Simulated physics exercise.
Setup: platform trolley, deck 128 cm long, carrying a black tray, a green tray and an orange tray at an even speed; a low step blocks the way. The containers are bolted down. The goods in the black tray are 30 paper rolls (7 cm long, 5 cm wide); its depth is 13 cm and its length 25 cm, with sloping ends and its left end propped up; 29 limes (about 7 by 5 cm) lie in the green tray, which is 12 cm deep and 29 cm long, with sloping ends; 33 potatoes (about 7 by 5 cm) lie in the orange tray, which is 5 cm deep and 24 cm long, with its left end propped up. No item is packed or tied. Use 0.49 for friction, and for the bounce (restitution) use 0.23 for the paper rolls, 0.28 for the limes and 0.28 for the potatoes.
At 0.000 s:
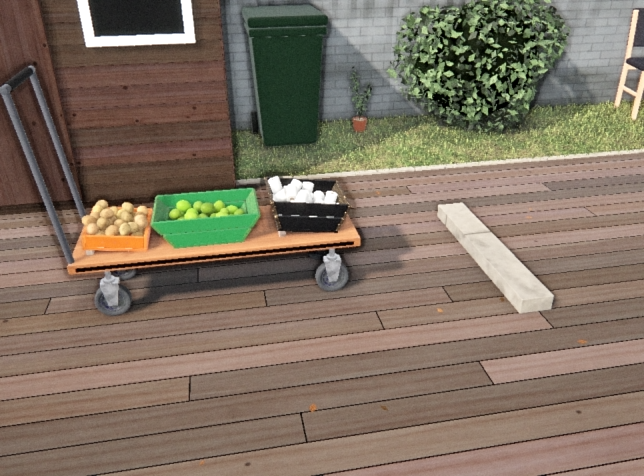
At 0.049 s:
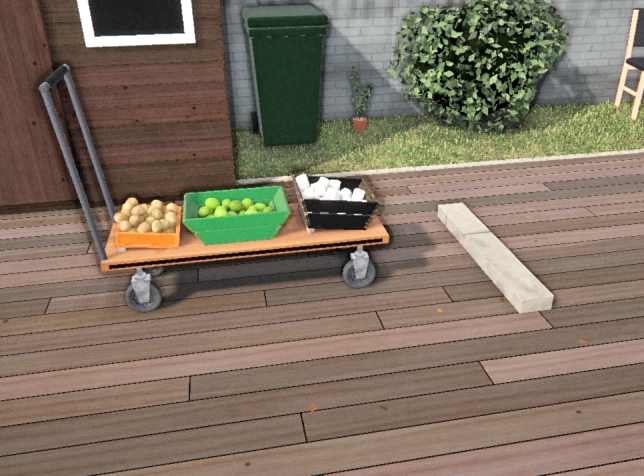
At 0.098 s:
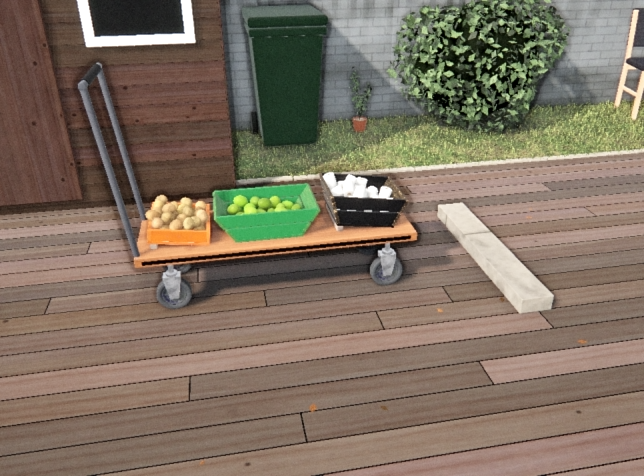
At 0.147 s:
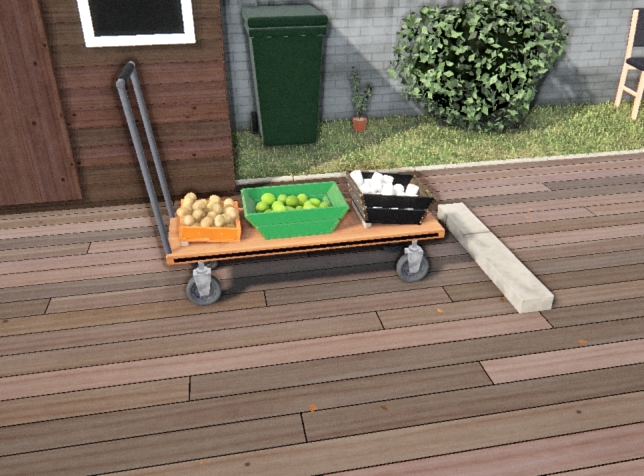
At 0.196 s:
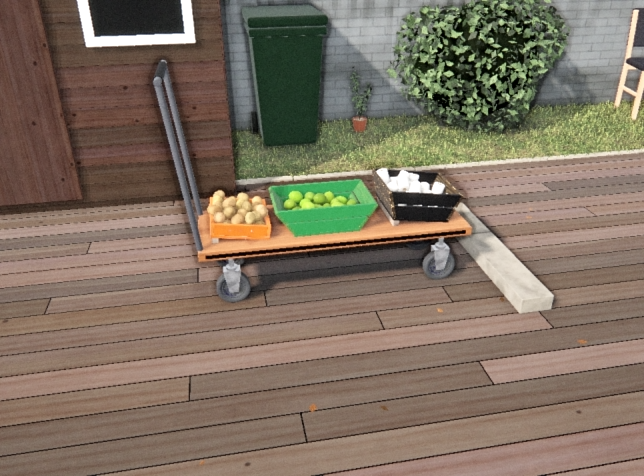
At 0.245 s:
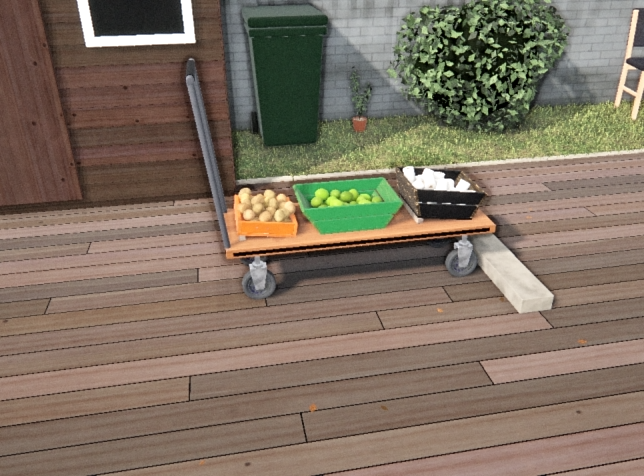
The video shows a platform trolley carrying an orange tray of round tan items, a green tray of green fruit and a black tray of white rolls, rolling steadily rightward across wooden decking toward a low pale step.
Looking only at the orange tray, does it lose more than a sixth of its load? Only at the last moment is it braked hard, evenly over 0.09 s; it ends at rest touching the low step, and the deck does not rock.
Yes.
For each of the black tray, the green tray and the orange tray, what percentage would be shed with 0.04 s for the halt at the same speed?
Black tray 30, green tray 10, orange tray 50 %.
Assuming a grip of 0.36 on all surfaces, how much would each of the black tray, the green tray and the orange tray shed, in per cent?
Then black tray 20, green tray 10, orange tray 40 per cent.
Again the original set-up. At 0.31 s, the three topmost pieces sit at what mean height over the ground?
Height, averaged: Around 48 cm.
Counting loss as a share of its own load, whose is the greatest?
The orange tray is the one.
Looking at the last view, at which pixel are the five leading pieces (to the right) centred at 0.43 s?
Centre: About (488, 170) px.
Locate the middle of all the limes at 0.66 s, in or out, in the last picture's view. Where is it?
Roughly (376, 201).
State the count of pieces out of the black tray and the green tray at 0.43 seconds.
Black tray 3, green tray 1, roughly.
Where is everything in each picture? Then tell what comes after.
In the first frame (places track the rim corner closest to us here), orange tray (85, 236); black tray (274, 202); 72 cm to go; all still inside.
The second frame shows orange tray (118, 233); black tray (304, 199); 58 cm to go.
The third frame shows orange tray (151, 230); black tray (334, 196); 45 cm to go.
The fourth frame shows orange tray (183, 227); black tray (363, 194); 31 cm to go.
The fifth frame shows orange tray (214, 224); black tray (392, 192); 18 cm to go.
The sixth frame shows orange tray (242, 221); black tray (417, 189); stopping; all still inside.
After 0.31 s, the black tray has all 30, the green tray has all 29 and the orange tray is down by 2 of 33.
After 0.43 s, the black tray is down by 3 of 30, the green tray is down by 1 of 29 and the orange tray is down by 12 of 33.
After 0.66 s, the black tray is down by 8 of 30, the green tray is down by 2 of 29 and the orange tray is down by 14 of 33.
Outcome (at 1.17 s), the black tray is down by 8 of 30, the green tray is down by 2 of 29 and the orange tray is down by 14 of 33. Asked share, 14 of 33, 42 per cent.
